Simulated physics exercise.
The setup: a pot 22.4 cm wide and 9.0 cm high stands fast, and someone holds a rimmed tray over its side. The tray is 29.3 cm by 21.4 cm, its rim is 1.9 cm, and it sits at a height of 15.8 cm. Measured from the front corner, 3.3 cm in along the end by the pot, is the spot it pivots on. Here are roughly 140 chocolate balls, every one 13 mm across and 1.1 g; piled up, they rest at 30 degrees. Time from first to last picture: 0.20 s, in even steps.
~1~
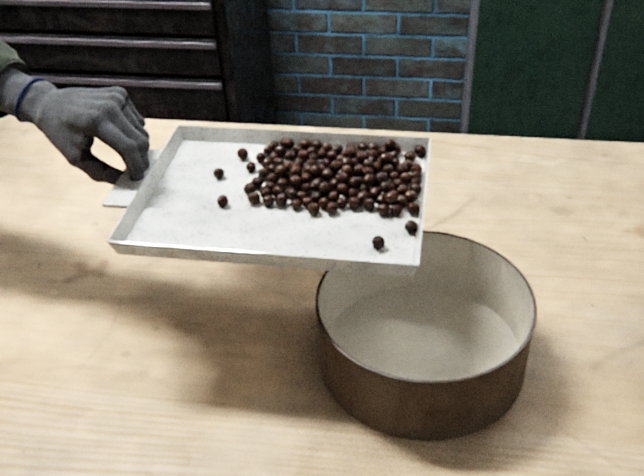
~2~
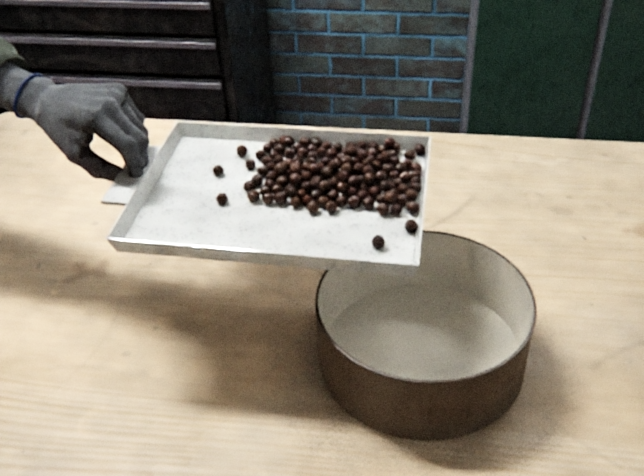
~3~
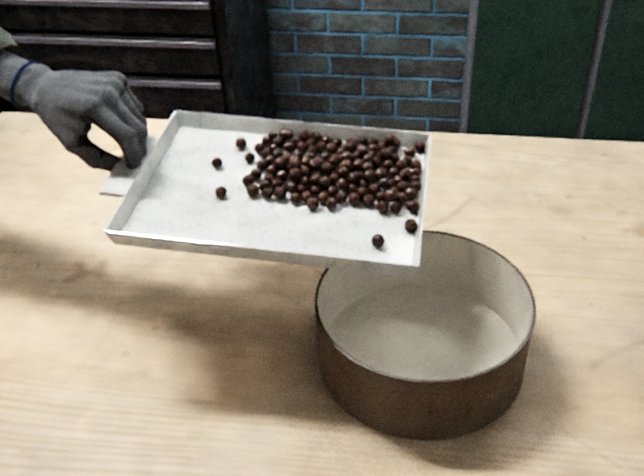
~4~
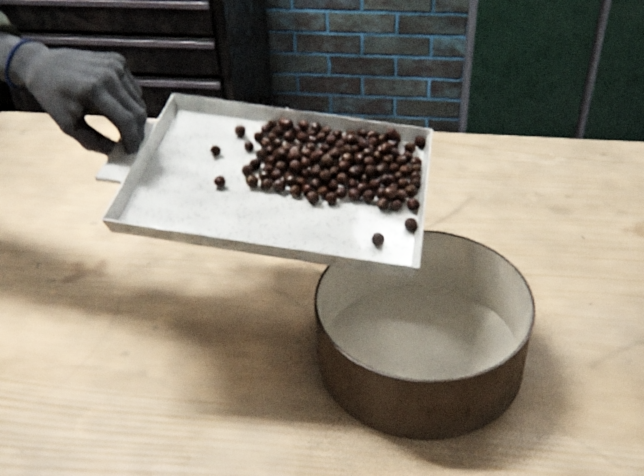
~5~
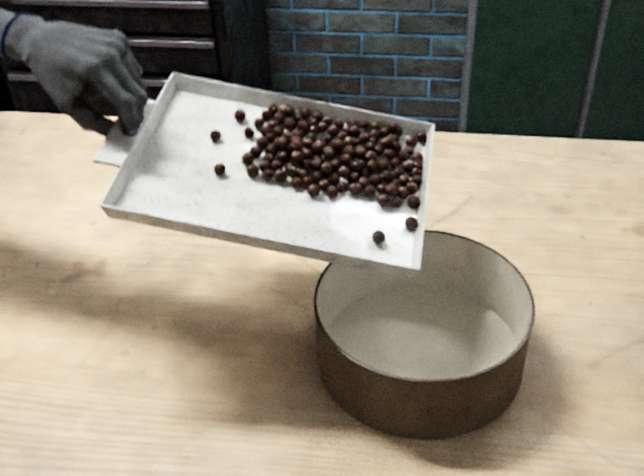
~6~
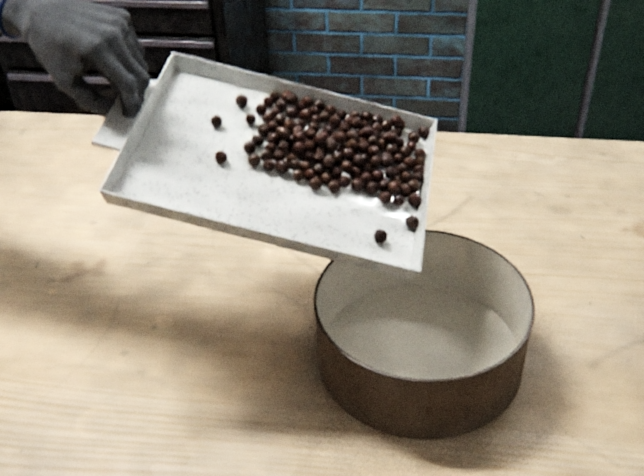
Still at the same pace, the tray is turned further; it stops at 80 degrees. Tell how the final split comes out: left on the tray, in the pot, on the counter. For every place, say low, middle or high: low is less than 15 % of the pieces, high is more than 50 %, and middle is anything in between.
Here is the split: Tray: Low; pot: High; counter: Low.
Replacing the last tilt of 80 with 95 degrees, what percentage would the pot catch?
Around 100 per cent, then.
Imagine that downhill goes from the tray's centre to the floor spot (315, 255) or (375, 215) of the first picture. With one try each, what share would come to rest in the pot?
The share comes to about 75 in a hundred, then about 80 in a hundred.
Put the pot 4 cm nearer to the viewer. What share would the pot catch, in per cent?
I'd say some 100 per cent would end up there.
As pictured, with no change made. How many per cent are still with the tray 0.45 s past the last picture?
Of the load, some 85 percent.
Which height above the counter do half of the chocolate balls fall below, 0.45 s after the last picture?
Height: Around 20 cm.
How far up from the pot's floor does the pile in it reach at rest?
2.5 cm.
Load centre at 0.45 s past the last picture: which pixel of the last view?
At that moment the load's centre is around (427, 203).
Then, 0.27 s after the last picture, tilt 48 degrees; the tray holds 100 %, the pot 0 %.
Then, 0.45 s after the last picture, tilt 69 degrees; the tray holds 85 %, the pot 5 %.
Then, 0.75 s after the last picture, tilt 80 degrees; the tray holds 25 %, the pot 60 %.
In the end, tray 0 %, pot 95 %, counter 0 %.
